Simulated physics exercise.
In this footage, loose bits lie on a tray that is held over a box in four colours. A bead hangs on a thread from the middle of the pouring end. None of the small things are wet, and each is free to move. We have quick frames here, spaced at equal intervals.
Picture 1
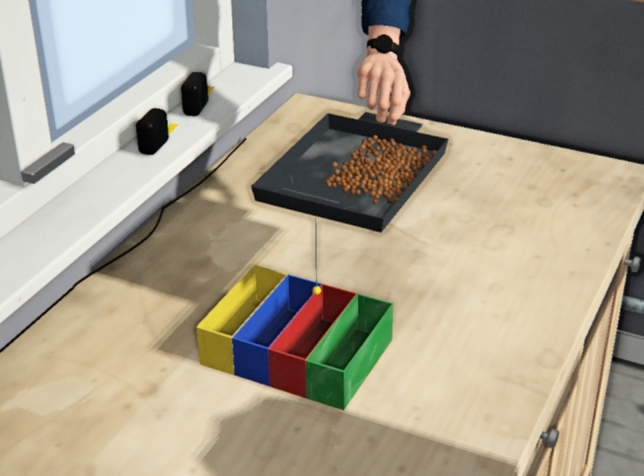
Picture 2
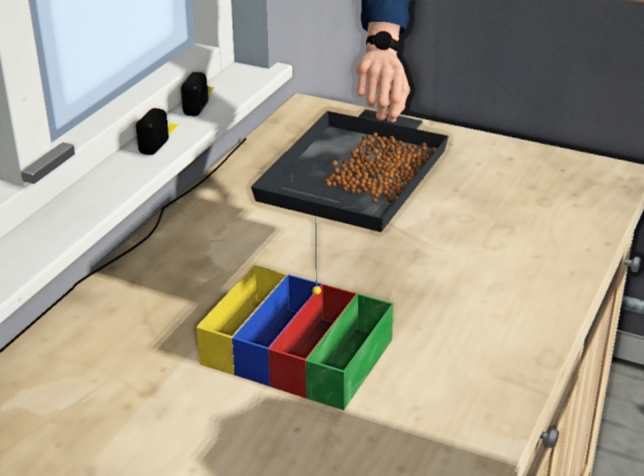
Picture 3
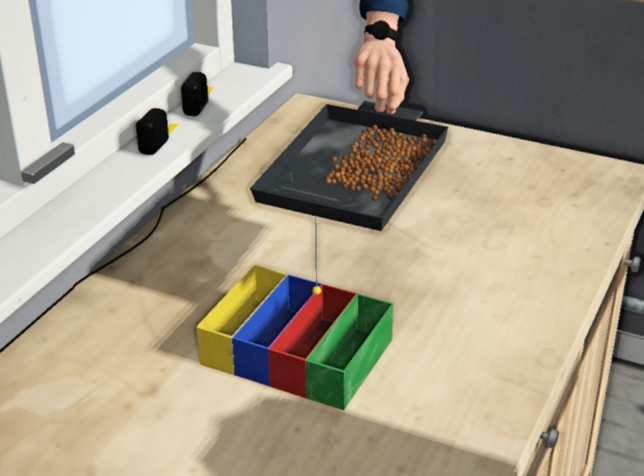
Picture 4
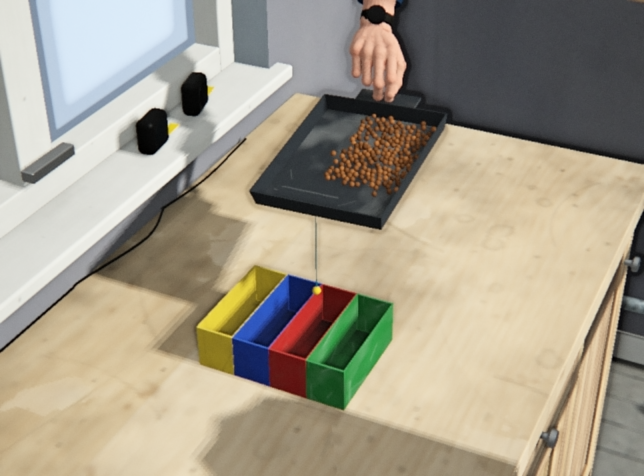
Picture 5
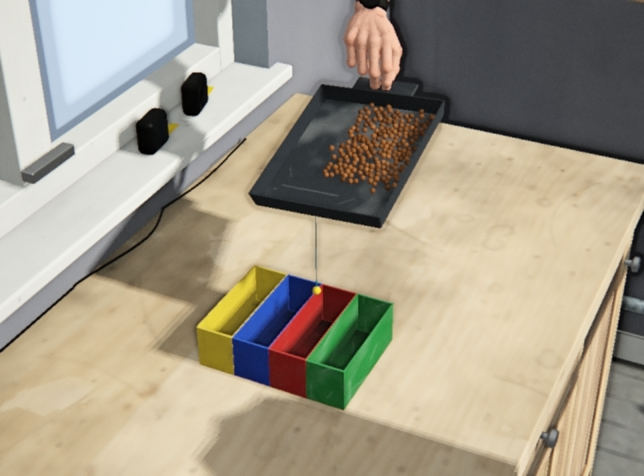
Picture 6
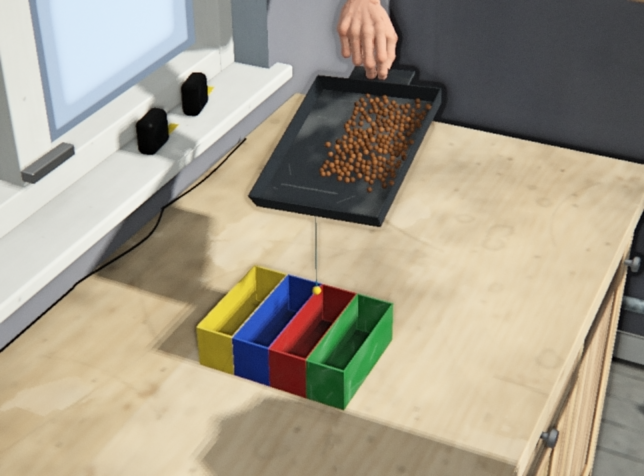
On a pale wooden worktop beside a white-framed window, seen from above at an angle by a still camera, a dark tray of small brown balls sits behind a box with yellow, blue, red and green cells from left to right. A yellow bead hangs on a thread from the tray's near edge. A hand wearing a dark wristband steadily raises the tray's far end, tilting it towards the near left corner, while the balls shift only slightly.
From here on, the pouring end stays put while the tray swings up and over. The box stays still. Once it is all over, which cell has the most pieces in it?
The yellow cell.
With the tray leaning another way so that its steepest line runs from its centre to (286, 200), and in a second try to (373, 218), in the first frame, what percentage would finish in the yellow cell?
Shares, approx.: 80 %, then 0 %.
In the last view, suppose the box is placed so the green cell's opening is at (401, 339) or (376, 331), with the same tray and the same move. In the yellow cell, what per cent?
Trial 1 30%, trial 2 50%.
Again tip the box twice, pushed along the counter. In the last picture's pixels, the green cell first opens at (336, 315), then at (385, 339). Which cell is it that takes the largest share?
Try one: That blue cell; try two: That yellow cell.
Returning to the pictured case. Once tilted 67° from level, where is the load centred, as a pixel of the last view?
In the last view the centre sits at roughly (289, 206).
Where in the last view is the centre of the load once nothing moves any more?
Somewhere around (251, 341) in the last picture.
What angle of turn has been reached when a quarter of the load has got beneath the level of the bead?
I'd put it at about 95 degrees.
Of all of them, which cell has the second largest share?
Rank 2: The blue cell.
Shortly afterwards, tray tipped steeply; the bulk on the tray; only a few in the yellow cell; a little falling or outside the box.
Next, tray tipped past a quarter turn; near half on the tray; near a quarter in the yellow cell; a little in the blue cell; only a few in the red cell; near a quarter falling or outside the box.
Some moments later, tray tipped past a quarter turn; near half in the yellow cell; near a third in the blue cell; a little in the red cell; only a few in the green cell; only a few falling or outside the box.
In the end, tray tipped past a quarter turn; near half in the yellow cell; near a third in the blue cell; a little in the red cell; only a few in the green cell; only a few outside the box.
